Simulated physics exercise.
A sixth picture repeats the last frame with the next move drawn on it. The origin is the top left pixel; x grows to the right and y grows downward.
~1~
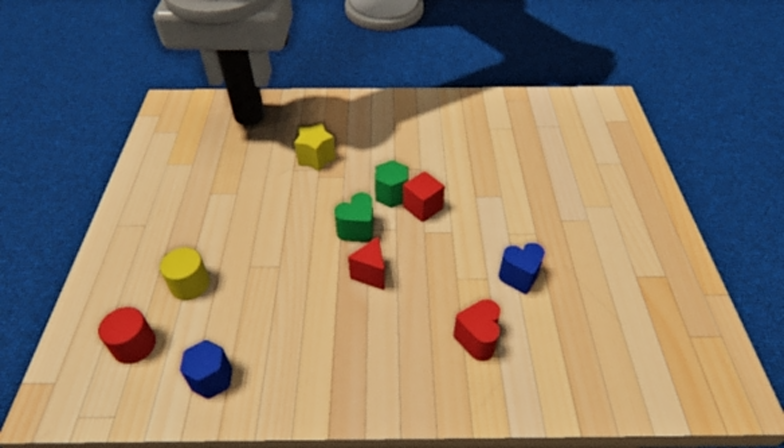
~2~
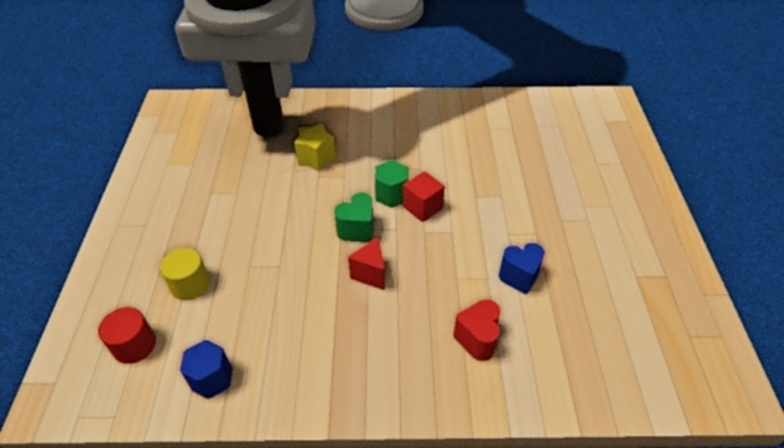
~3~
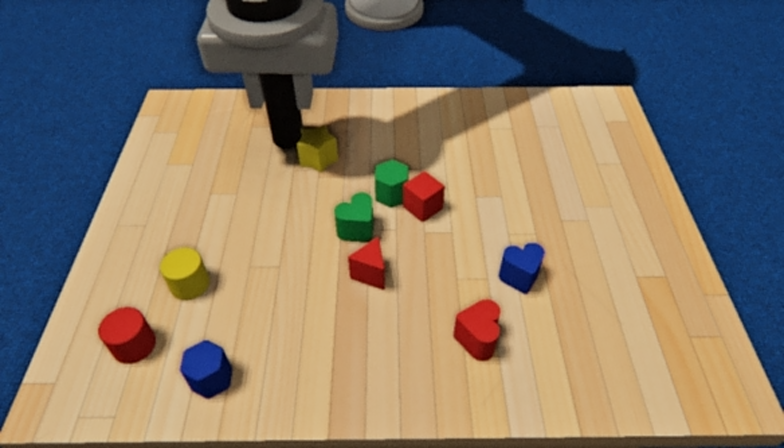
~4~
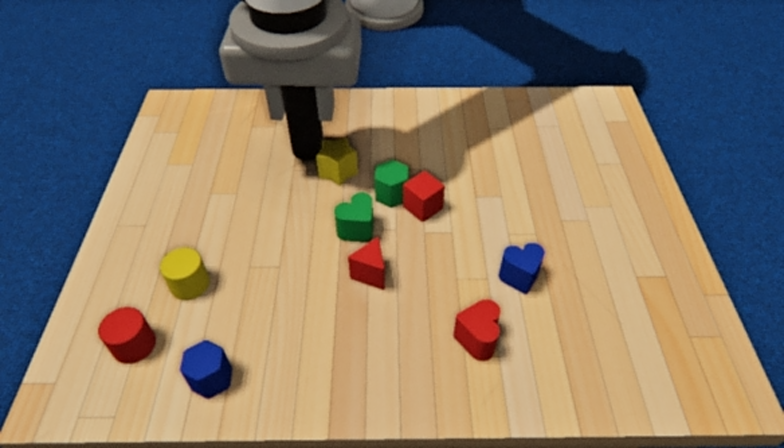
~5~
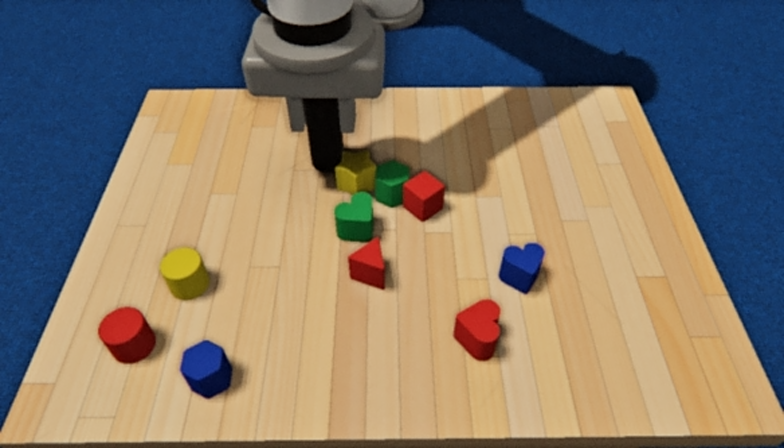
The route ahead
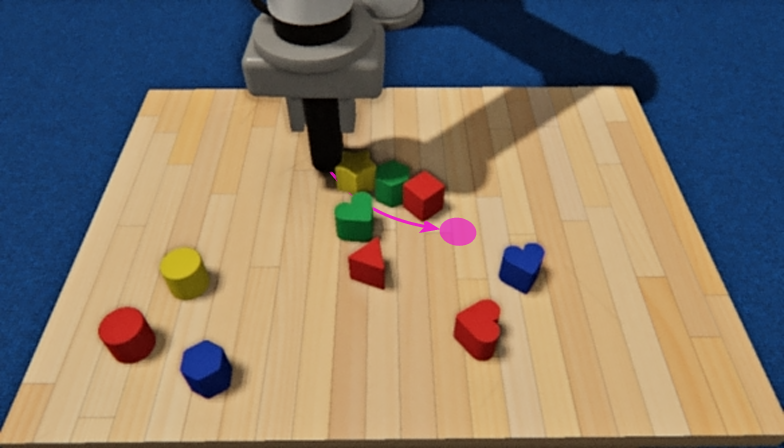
The clip shows a robotic arm with a dark pusher above a wooden board of colored blocks; the pusher moves right and toward the viewer, reaches the yellow star block, and pushes it up beside the green six-sided block.
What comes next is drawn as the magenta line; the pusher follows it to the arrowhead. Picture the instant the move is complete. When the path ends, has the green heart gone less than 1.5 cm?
I expect so.
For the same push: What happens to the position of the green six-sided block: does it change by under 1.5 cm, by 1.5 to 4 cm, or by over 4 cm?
It will fall in the top band, over 4 cm.
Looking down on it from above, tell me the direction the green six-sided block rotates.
That block twists counter-clockwise.
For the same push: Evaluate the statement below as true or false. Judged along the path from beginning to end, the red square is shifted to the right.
False.
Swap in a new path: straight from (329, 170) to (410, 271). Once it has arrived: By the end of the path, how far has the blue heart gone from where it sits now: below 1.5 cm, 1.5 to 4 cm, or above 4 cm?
It falls in the under 1.5 cm band.
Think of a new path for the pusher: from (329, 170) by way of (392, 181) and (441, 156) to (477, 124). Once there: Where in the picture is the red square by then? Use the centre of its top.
Final place: (459, 199).
The drawn path runs from (329, 170) via (359, 199) and (404, 221), ending at (458, 231).
What follows on the original path. One third of the way, pusher at (358, 191); yellow star block at (397, 183), turned 40° anticlockwise; green six-sided block at (431, 186), turned 20° clockwise; red square at (461, 198), turned 25° anticlockwise.
Two thirds of the way, pusher at (405, 213); yellow star block at (443, 193), turned 85° anticlockwise; green heart at (361, 215), turned 40° clockwise; green six-sided block at (473, 180); red square at (493, 201).
At the end, pusher at (459, 223); yellow star block at (485, 192), turned 130° anticlockwise; green heart at (361, 215), turned 40° clockwise; green six-sided block at (491, 169), turned 45° anticlockwise; red square at (523, 202), turned 35° clockwise.
